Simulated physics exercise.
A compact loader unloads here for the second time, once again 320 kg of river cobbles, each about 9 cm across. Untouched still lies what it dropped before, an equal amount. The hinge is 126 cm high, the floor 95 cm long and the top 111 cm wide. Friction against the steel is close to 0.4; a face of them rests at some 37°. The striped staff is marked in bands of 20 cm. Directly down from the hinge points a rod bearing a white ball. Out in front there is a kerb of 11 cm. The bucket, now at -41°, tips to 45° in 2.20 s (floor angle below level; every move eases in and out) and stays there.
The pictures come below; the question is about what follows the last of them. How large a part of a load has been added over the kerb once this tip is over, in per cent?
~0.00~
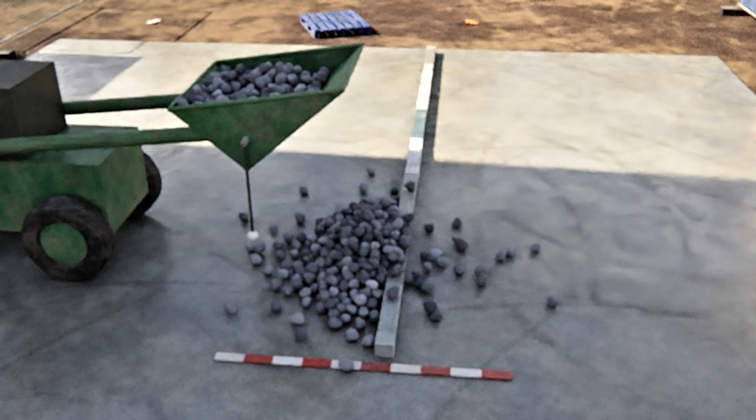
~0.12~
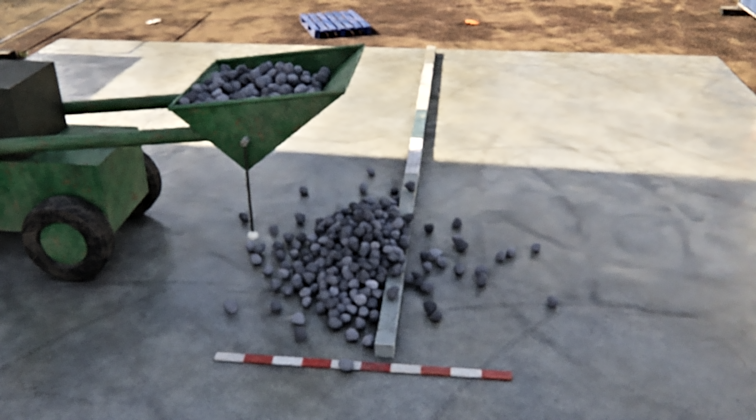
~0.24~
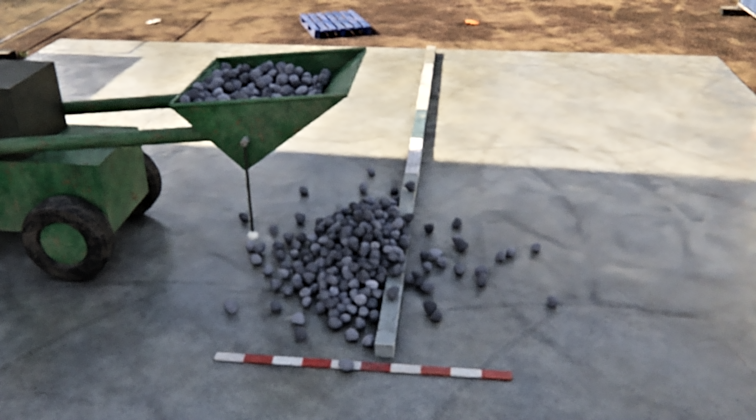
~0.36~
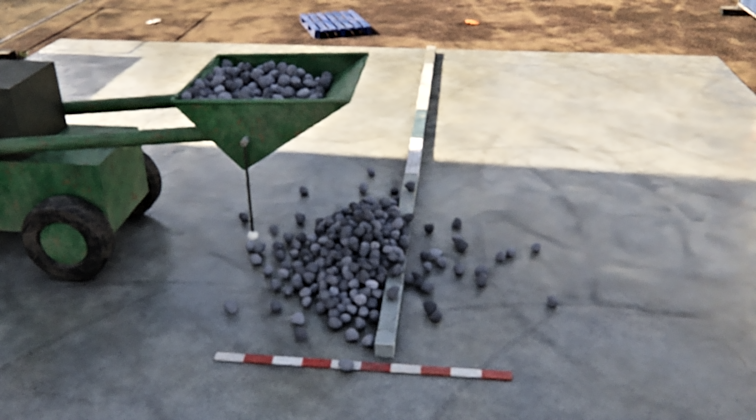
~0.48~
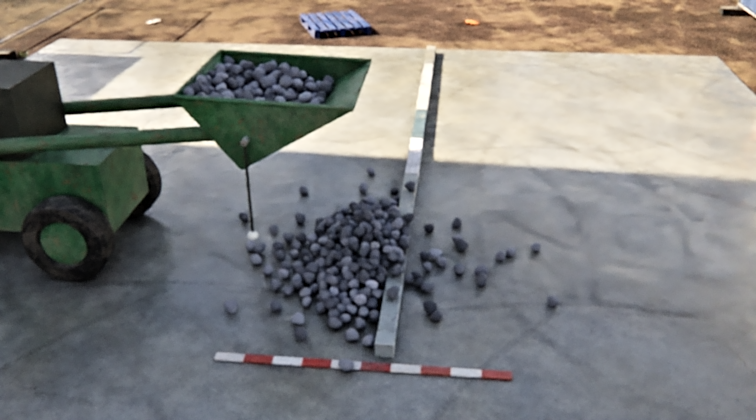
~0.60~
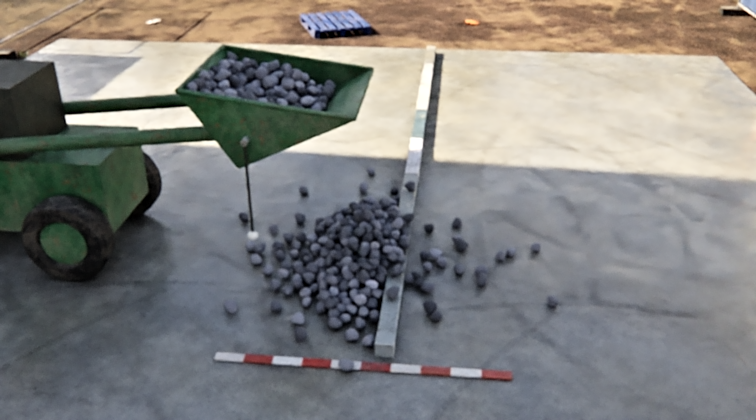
Around 36 per cent is added.
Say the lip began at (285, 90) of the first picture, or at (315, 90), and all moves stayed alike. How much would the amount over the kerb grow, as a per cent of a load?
Some 0 percent, and then 10 percent.
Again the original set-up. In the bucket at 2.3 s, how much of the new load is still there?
I'd say about 10 per cent.
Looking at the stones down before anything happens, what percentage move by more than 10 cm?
Close to 10 per cent.
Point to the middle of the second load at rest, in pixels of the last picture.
Around (381, 242).
After 1.6 s the floor is at 32°; in per cent of one load, 97 in the bucket, 97 on this side of the kerb, 7 over the kerb; the foremost stones are at (498, 264).
After 2.3 s the floor is at 45°; in per cent of one load, 9 in the bucket, 168 on this side of the kerb, 23 over the kerb; the foremost stones are at (498, 260).
After 2.7 s the floor is at 45°; in per cent of one load, 0 in the bucket, 162 on this side of the kerb, 38 over the kerb; the foremost stones are at (511, 261).
After 5.3 s the floor is at 45°; in per cent of one load, 0 in the bucket, 158 on this side of the kerb, 42 over the kerb; the foremost stones are at (525, 257). Net gain over the kerb, 36.
